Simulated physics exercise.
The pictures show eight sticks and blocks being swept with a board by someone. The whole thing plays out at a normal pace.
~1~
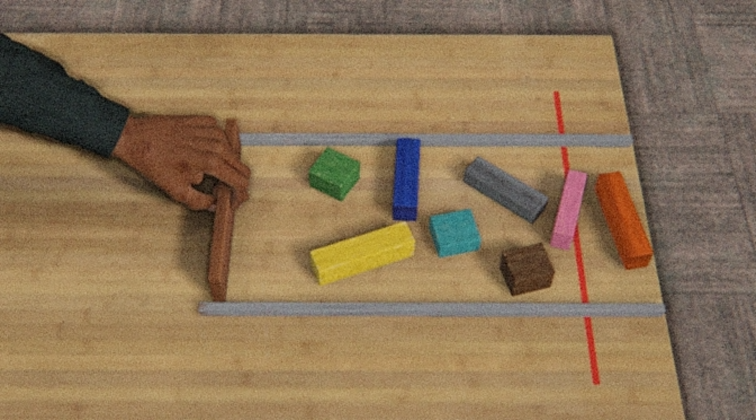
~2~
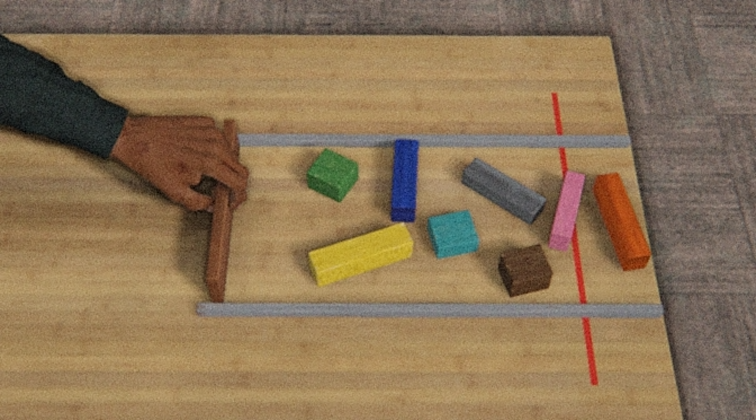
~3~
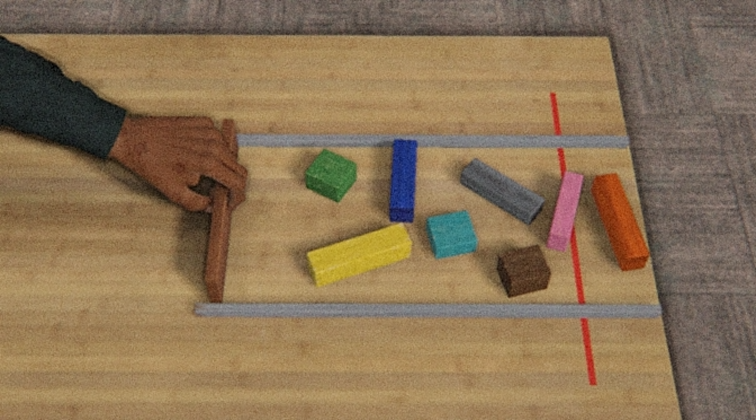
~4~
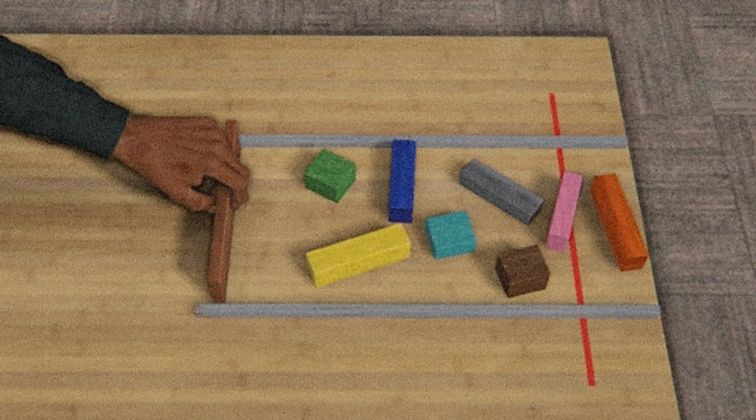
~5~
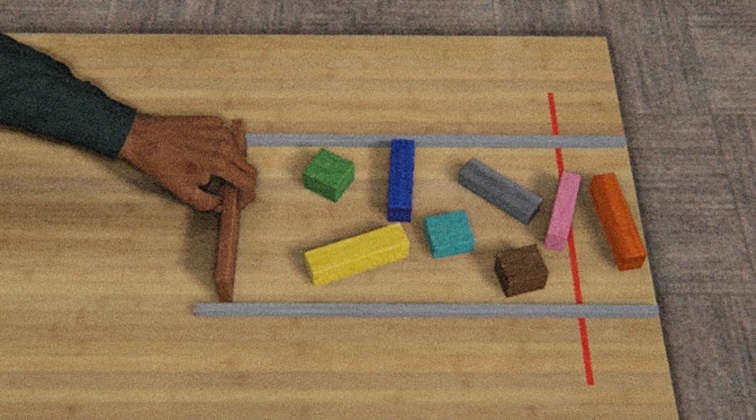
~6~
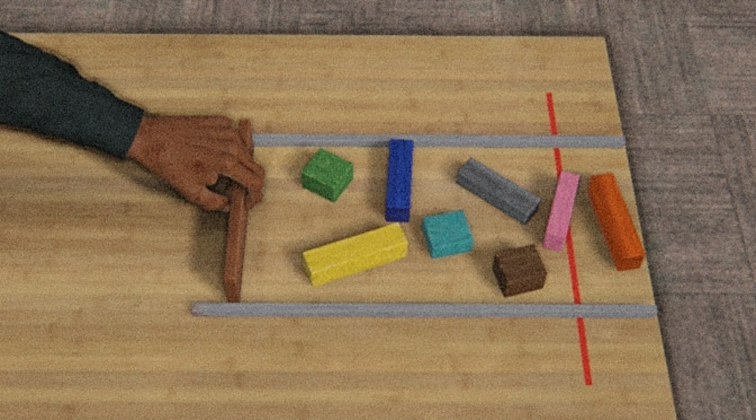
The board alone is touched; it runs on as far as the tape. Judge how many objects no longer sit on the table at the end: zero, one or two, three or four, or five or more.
Three or four drop.
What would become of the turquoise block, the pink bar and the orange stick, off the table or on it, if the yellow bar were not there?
The turquoise block stays put; the pink bar comes off; the orange stick comes off.
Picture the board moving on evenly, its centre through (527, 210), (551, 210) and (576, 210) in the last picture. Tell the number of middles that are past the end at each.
Respectively 2, 4 and 4.
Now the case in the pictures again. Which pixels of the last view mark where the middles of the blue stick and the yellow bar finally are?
Okay, so first (613, 179), and next (618, 242).
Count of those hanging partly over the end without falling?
The total would be 1.
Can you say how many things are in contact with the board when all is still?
Contact count: 2.
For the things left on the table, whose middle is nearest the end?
The blue stick is it.
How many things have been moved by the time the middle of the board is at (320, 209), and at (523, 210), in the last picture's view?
The first number is 2, the next one 8.
A little later, none off yet; orange stick at rest near (615, 221); pink bar at rest near (561, 211); brown block at rest near (519, 271).
Next, none off yet; orange stick shifted a little near (639, 222); pink bar shifted about its own width near (615, 211); brown block moving near (530, 277).
When it is over, the number that fall off is three or four; down, turquoise block, grey stick, pink bar and orange stick.
